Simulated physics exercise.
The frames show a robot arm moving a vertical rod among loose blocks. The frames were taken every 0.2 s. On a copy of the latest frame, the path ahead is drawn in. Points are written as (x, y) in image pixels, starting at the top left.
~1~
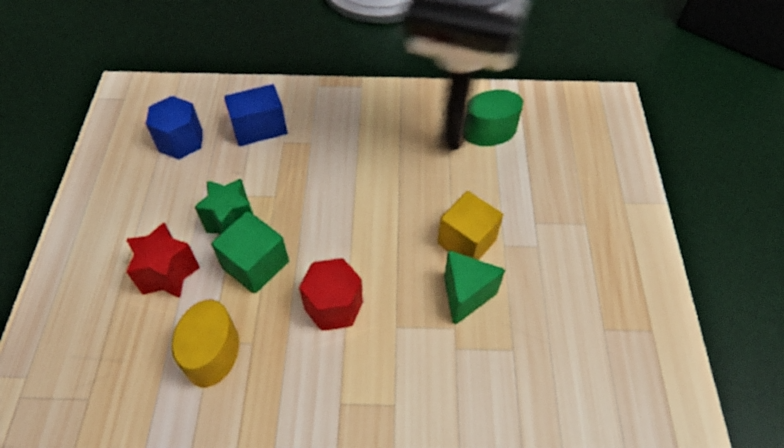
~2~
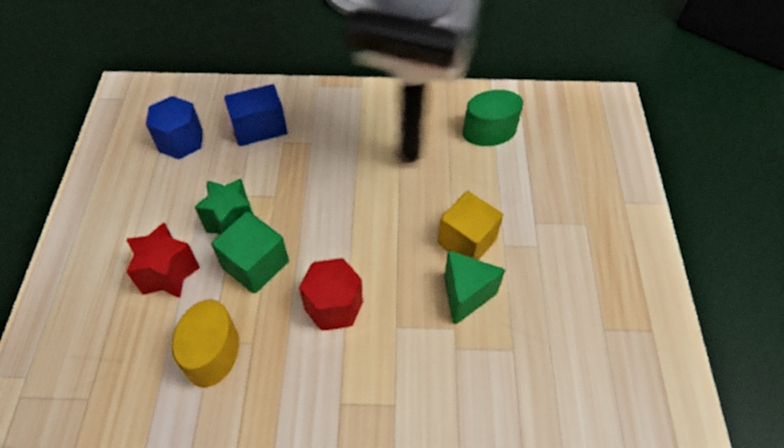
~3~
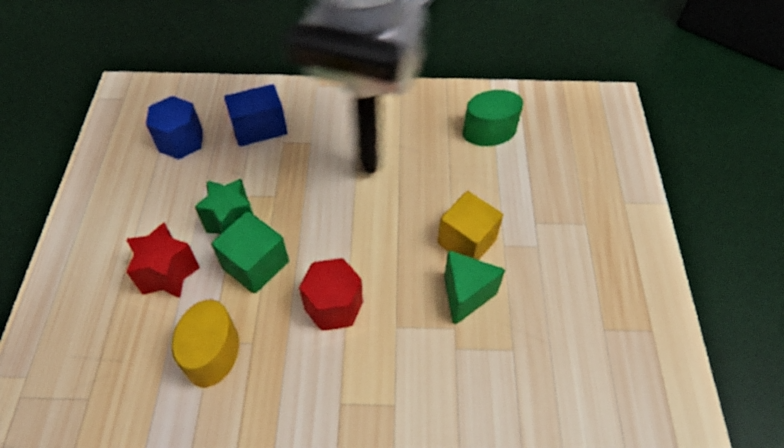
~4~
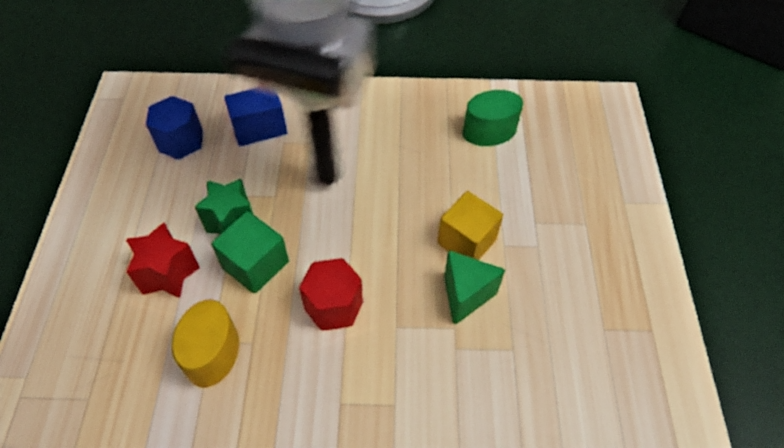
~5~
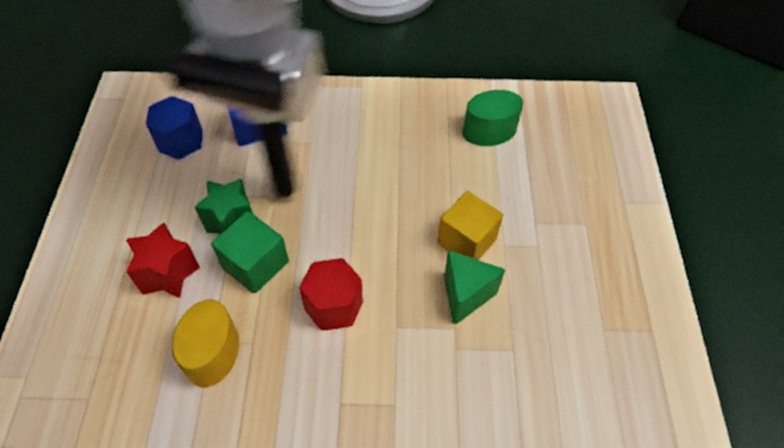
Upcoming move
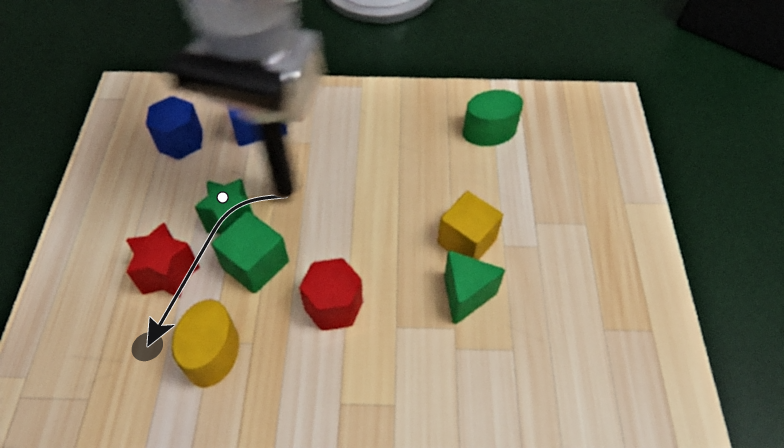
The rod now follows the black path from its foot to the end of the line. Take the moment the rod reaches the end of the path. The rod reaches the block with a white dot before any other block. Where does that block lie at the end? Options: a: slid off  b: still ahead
It's b.
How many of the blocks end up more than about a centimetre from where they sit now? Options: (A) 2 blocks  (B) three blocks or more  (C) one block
I choose A.
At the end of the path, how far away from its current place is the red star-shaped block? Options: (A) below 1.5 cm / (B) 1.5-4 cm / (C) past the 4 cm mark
Correct choice: C.
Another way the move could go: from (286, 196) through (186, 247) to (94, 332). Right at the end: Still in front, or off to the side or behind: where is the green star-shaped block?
Most likely the green star-shaped block stays ahead.
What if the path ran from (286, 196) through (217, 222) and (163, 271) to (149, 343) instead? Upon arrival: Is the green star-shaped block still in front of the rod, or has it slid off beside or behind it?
In the end it is beside or behind the rod.
The drawn path runs from (286, 196) via (222, 219) and (186, 279), ending at (147, 347); the dot is on the green star-shaped block.
The first path, step by step. One third of the way, rod (218, 213); green star-shaped block (196, 221), turned 50° anticlockwise.
Two thirds of the way, rod (182, 273); red star-shaped block (98, 311), turned 20° clockwise; green star-shaped block (150, 286), turned 40° anticlockwise.
At the end, rod (142, 340); red star-shaped block (36, 364), turned 45° clockwise; green star-shaped block (95, 356), turned 15° anticlockwise; green four-sided block not moved.
